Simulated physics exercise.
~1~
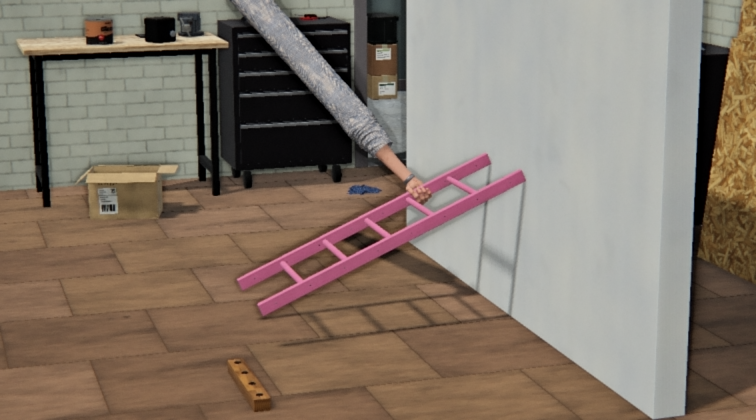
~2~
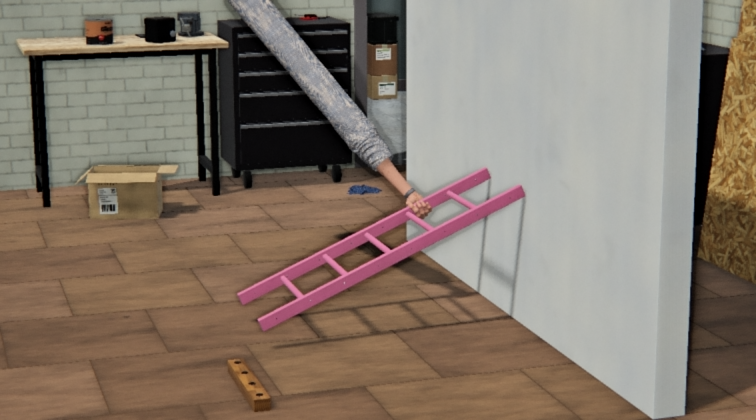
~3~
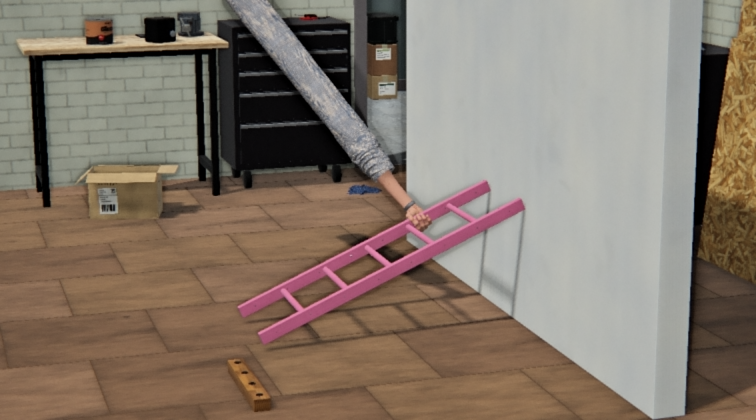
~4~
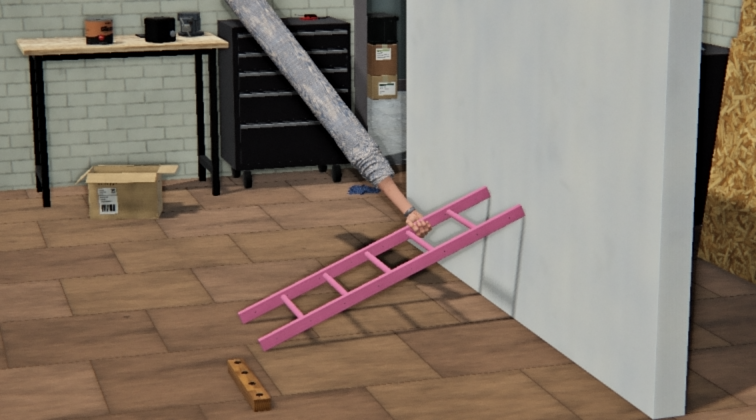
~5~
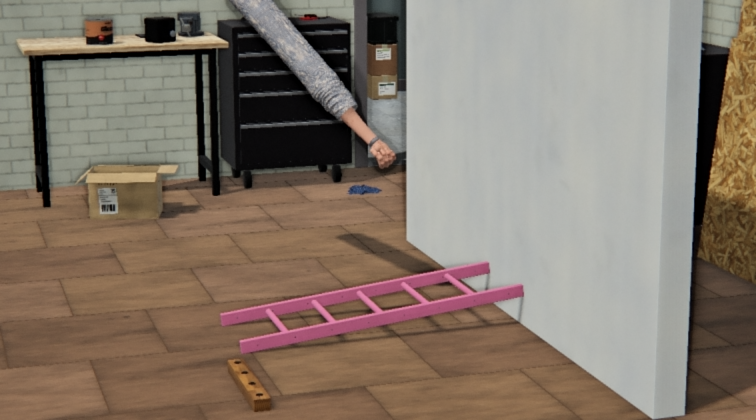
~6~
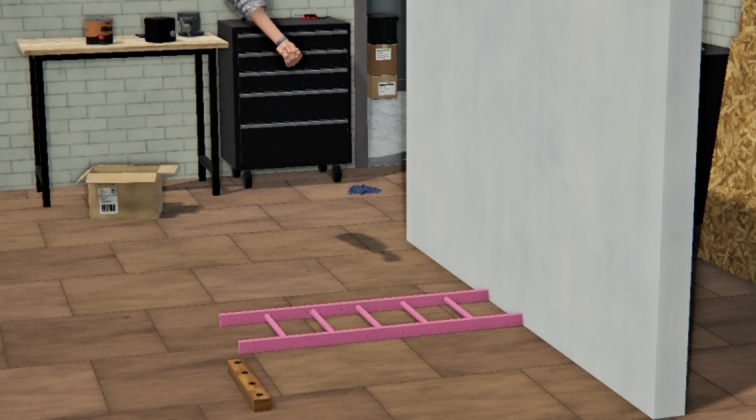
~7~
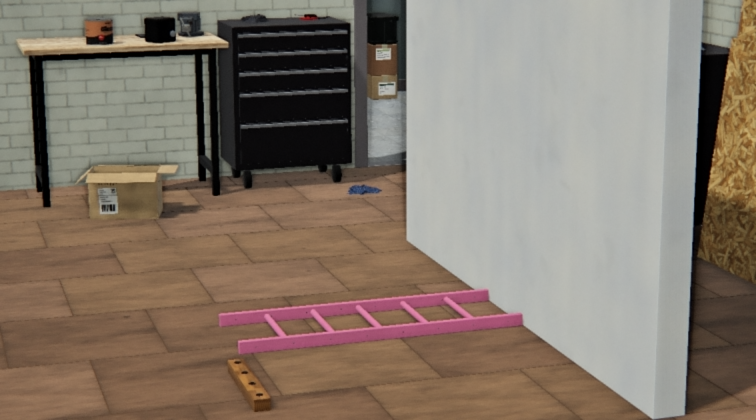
A hand lowers a pink ladder against a wall, lets go, and it drops flat.
